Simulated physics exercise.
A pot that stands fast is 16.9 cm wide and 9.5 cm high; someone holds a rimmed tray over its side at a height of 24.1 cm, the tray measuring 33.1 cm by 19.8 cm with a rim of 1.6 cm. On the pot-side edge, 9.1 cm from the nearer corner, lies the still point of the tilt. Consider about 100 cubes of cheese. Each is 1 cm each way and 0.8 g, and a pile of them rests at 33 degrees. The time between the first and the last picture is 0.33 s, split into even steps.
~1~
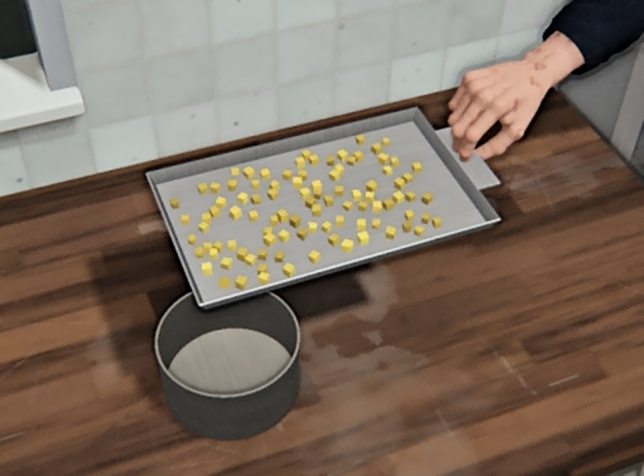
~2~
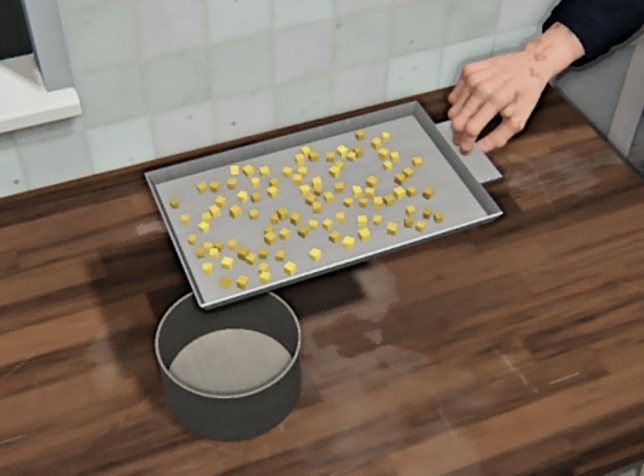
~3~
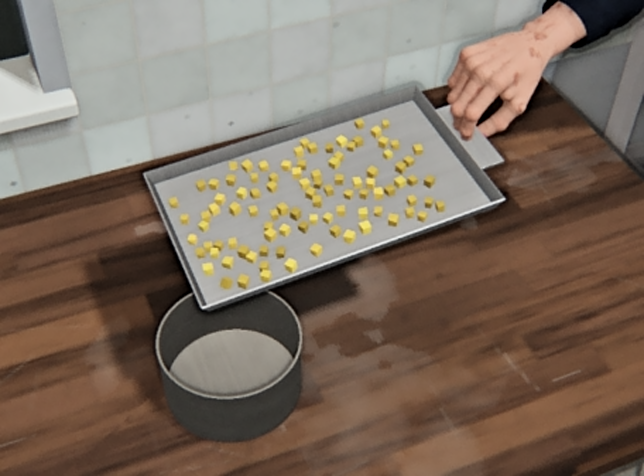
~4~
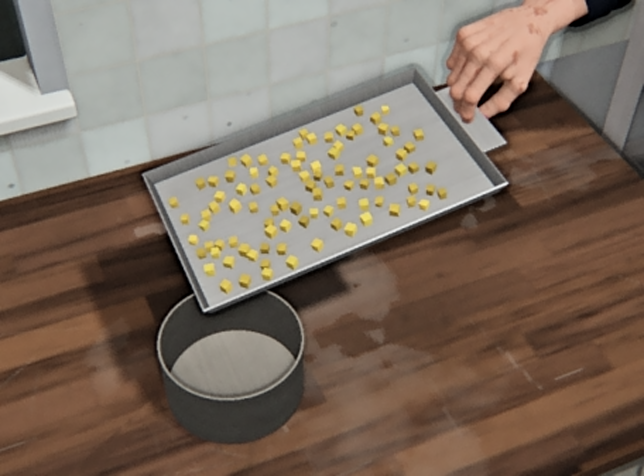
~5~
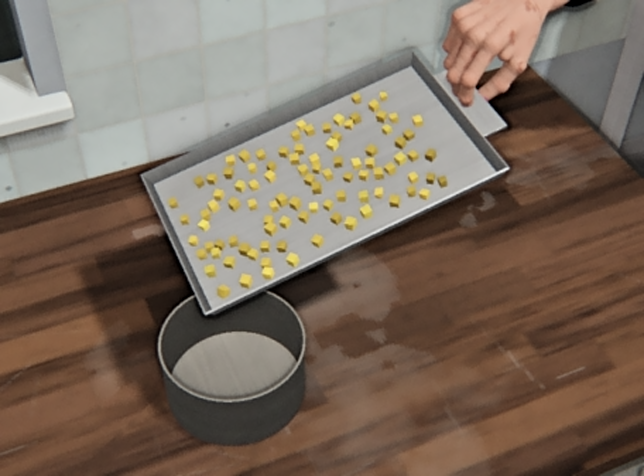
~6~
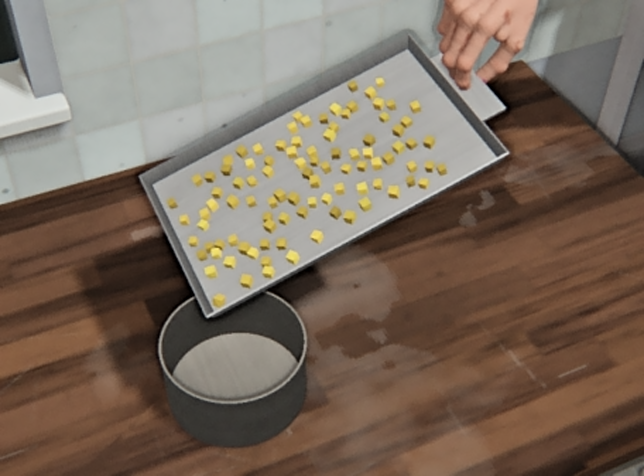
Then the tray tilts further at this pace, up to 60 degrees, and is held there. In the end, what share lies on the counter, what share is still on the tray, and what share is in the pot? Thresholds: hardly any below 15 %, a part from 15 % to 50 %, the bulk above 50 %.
At the end, counter: It will be a majority, tray: It will be a sizable minority, pot: It will be a small minority.
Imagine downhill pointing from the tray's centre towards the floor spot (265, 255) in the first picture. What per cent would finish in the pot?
The share comes to about 0 in a hundred.
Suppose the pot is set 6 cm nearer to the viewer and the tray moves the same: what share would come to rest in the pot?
Then about 5 per cent.
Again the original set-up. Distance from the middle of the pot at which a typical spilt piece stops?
Distance: Around 22 cm.
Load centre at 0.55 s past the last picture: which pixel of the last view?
Load centre: About (200, 254) px.
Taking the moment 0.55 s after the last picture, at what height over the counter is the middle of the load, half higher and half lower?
Some 26 cm above the counter.
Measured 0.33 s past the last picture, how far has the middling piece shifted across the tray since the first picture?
By then it sits near 2 cm from where it began.
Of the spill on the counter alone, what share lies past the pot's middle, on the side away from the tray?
Some 100 per cent.
Then, 0.33 s after the last picture, tilt 38 degrees; the tray holds 100 %, the pot 0 %.
Then, 0.55 s after the last picture, tilt 52 degrees; the tray holds 95 %, the pot 0 %.
Then, 0.88 s after the last picture, tilt 60 degrees; the tray holds 40 %, the pot 0 %.
In the end, counter 65 %, tray 35 %, pot 5 %.
